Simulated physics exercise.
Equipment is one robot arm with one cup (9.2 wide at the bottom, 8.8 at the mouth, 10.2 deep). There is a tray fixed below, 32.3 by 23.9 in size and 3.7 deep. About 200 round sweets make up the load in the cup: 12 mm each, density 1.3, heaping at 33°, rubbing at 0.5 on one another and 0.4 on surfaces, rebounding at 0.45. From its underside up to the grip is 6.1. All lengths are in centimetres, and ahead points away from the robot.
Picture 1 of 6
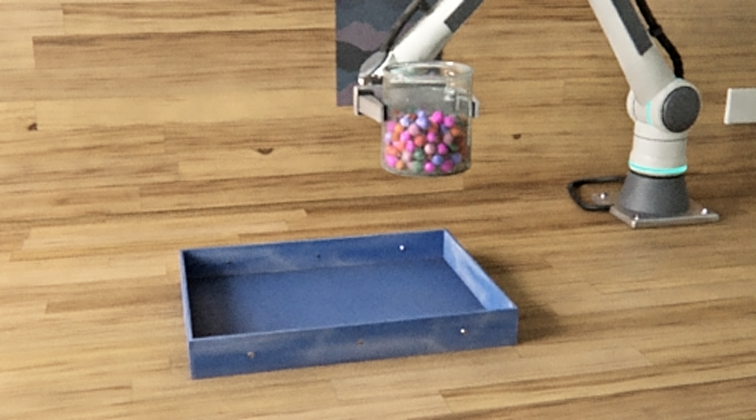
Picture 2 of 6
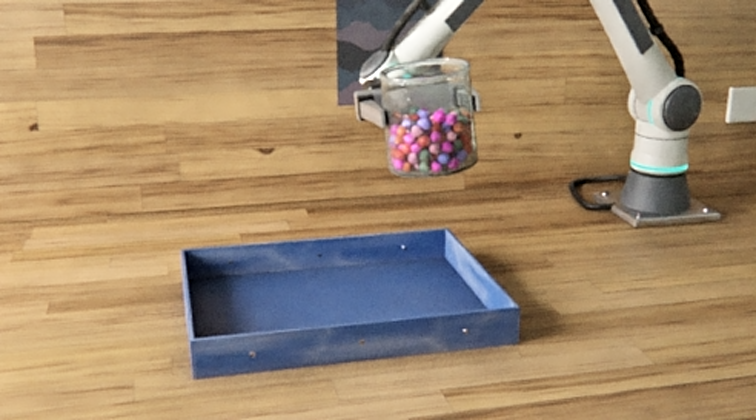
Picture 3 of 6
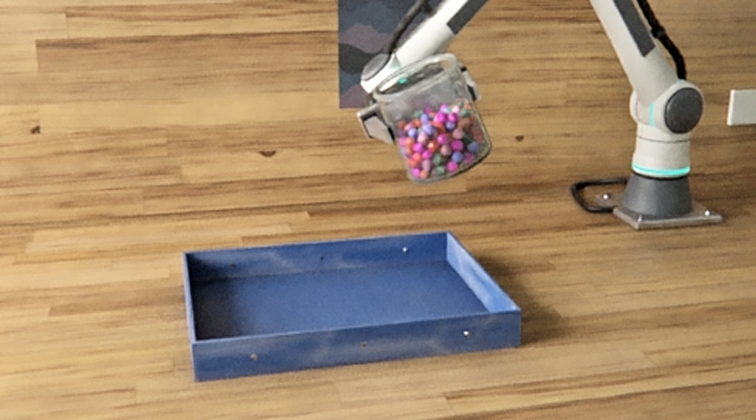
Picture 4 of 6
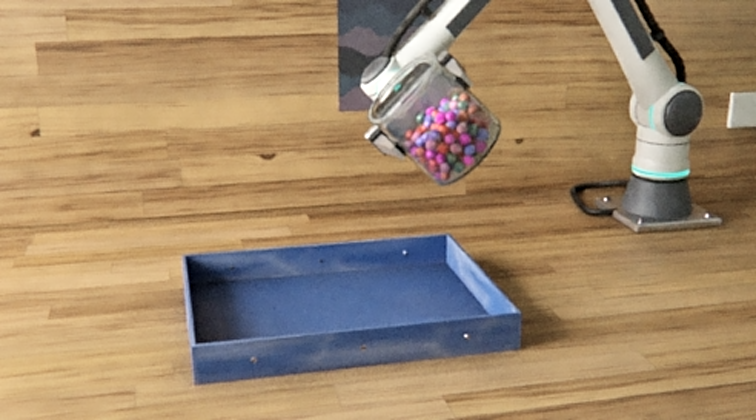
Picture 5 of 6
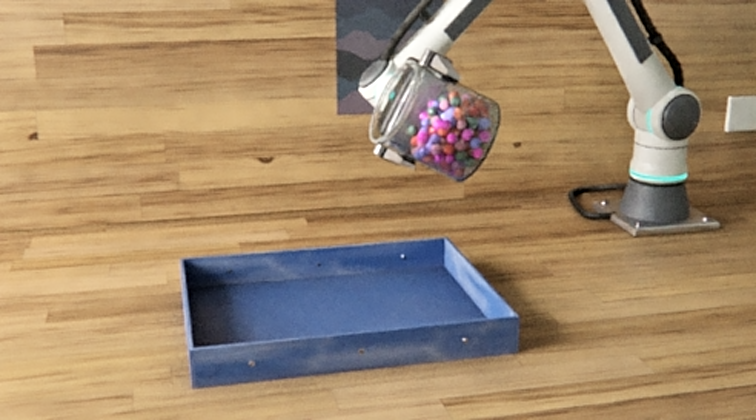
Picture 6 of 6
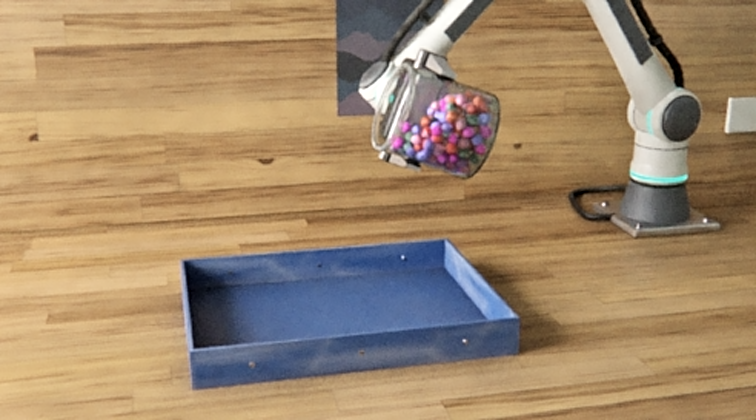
A robot arm held a clear cup of colorful round sweets above an empty blue tray and steadily tilted it far over to the left, the sweets shifting inside toward the cup's mouth.
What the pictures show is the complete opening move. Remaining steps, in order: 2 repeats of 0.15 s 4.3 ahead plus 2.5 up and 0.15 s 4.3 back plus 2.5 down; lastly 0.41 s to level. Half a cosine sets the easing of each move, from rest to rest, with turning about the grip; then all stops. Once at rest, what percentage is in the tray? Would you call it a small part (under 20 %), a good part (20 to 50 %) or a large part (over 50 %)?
I'd call it a good part.
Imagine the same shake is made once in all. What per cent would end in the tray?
My guess is near 10 per cent.
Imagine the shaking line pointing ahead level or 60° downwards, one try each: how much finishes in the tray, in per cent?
Roughly 20 per cent, then 0 per cent.
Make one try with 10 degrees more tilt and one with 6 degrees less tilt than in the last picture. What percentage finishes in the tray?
I'd expect close to 50 and then 15 per cent.
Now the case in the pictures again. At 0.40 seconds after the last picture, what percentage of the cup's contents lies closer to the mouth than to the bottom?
Something near 35 per cent is there.
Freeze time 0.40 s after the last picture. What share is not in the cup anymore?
10 %.
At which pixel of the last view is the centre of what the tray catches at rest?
I'd put it at roughly (319, 313).
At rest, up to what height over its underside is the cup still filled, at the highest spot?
7.5 cm.
Then, 0.40 s on, tilted 69° forward, highest piece 24 above the table; 179 in the cup, 19 in the tray, 4 in flight or on a rim.
Then, 0.81 s on, tilted 34° forward, highest piece 24 above the table; 146 in the cup, 56 in the tray.
Then, 1.21 s on, level, highest piece 24 above the table; 146 in the cup, 56 in the tray.
Then, 2.26 s on, level, highest piece 24 above the table; 146 in the cup, 56 in the tray.
In the end, 146 in the cup, 56 in the tray. That is 28 % in the tray.
